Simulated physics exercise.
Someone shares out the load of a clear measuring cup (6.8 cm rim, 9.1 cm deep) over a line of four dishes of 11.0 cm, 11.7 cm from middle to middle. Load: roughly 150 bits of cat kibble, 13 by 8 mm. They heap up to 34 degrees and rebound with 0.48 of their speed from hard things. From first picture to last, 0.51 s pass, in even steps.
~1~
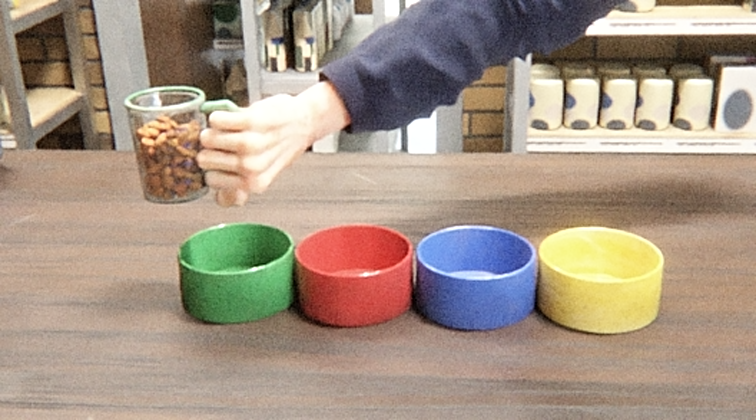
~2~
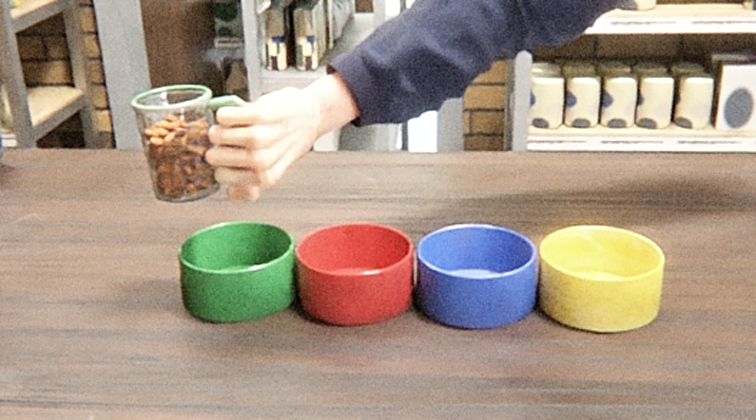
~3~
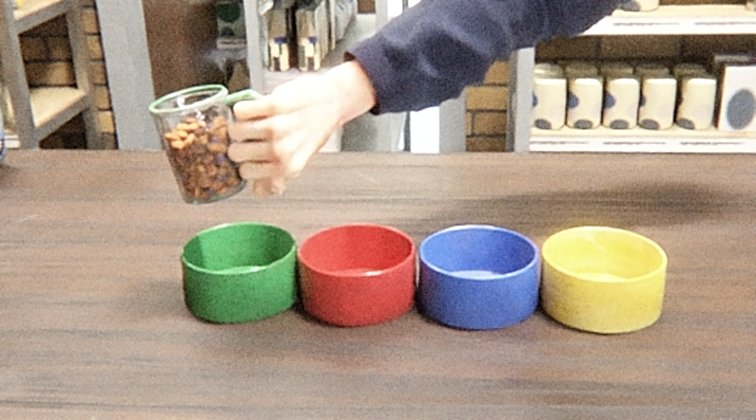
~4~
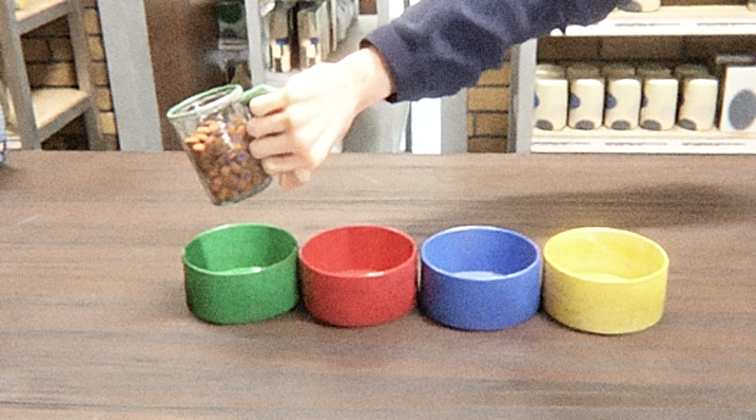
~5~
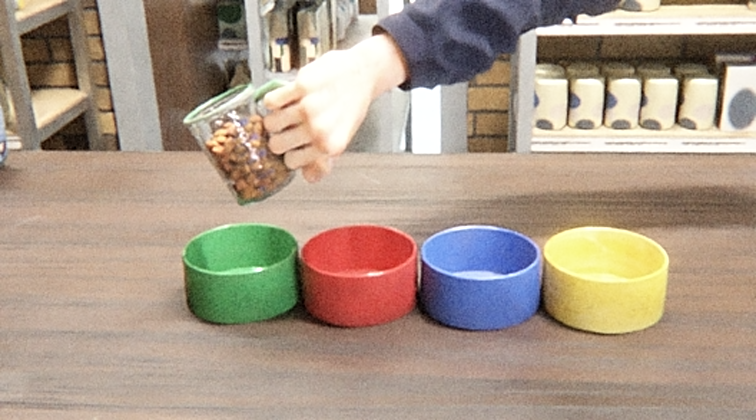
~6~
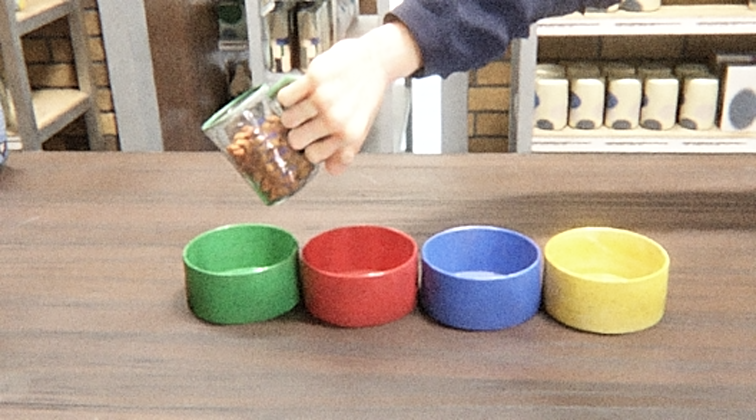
On a wooden table in front of shelves, a hand holds a clear cup of brown kibble above a row of green, red, blue and yellow dishes, moving it a short way right while steadily tilting it leftward.
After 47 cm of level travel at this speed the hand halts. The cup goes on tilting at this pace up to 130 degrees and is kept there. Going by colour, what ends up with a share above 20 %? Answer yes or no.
Red: No, blue: Yes, green: No, yellow: No, counter: No.
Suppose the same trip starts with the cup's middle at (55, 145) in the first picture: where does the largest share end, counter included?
The winner: Red.
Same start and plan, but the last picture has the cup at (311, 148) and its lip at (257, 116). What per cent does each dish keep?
Red 0, blue 0, green 0, yellow 100.
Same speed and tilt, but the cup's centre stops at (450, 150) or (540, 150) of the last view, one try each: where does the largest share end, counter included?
The winner: Red; blue.
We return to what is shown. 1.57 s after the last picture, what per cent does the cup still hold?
Some 0 per cent of the load.
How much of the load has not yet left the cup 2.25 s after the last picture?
Some 0 per cent of the load.
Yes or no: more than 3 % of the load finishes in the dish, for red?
Red yes.
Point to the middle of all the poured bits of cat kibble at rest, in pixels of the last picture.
At about (480, 285).
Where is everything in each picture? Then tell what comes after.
Cup at (171, 146), tilt 0 degrees, lip at (129, 99), moved 0.0 cm; middle of the pieces at (176, 157); green dish at (236, 247); red dish at (354, 249); blue dish at (476, 252); yellow dish at (600, 254), in the first picture.
Cup at (180, 145), tilt 3 degrees, lip at (136, 100), moved 0.8 cm; middle of the pieces at (186, 155), in the second picture.
Cup at (202, 146), tilt 10 degrees, lip at (153, 106), moved 2.7 cm; middle of the pieces at (209, 156), in the third picture.
Cup at (223, 147), tilt 18 degrees, lip at (171, 113), moved 4.6 cm; middle of the pieces at (232, 156), in the fourth picture.
Cup at (243, 147), tilt 25 degrees, lip at (188, 119), moved 6.5 cm; middle of the pieces at (253, 156), in the fifth picture.
Cup at (264, 147), tilt 32 degrees, lip at (206, 126), moved 8.4 cm; middle of the pieces at (274, 155); green dish at (241, 248); red dish at (359, 250); blue dish at (481, 252); yellow dish at (606, 254), in the sixth picture.
Then, 0.95 s after the last picture, tilt 101 degrees; cup holds 95 %, red 5 %.
Then, 1.57 s after the last picture, tilt 130 degrees; cup holds 0 %, red 5 %, blue 90 %.
Then, 2.25 s after the last picture, tilt 130 degrees; cup holds 0 %, red 5 %, blue 90 %.
In the end, red 5 %, blue 90 %, green 0 %, yellow 0 %, counter 0 %.
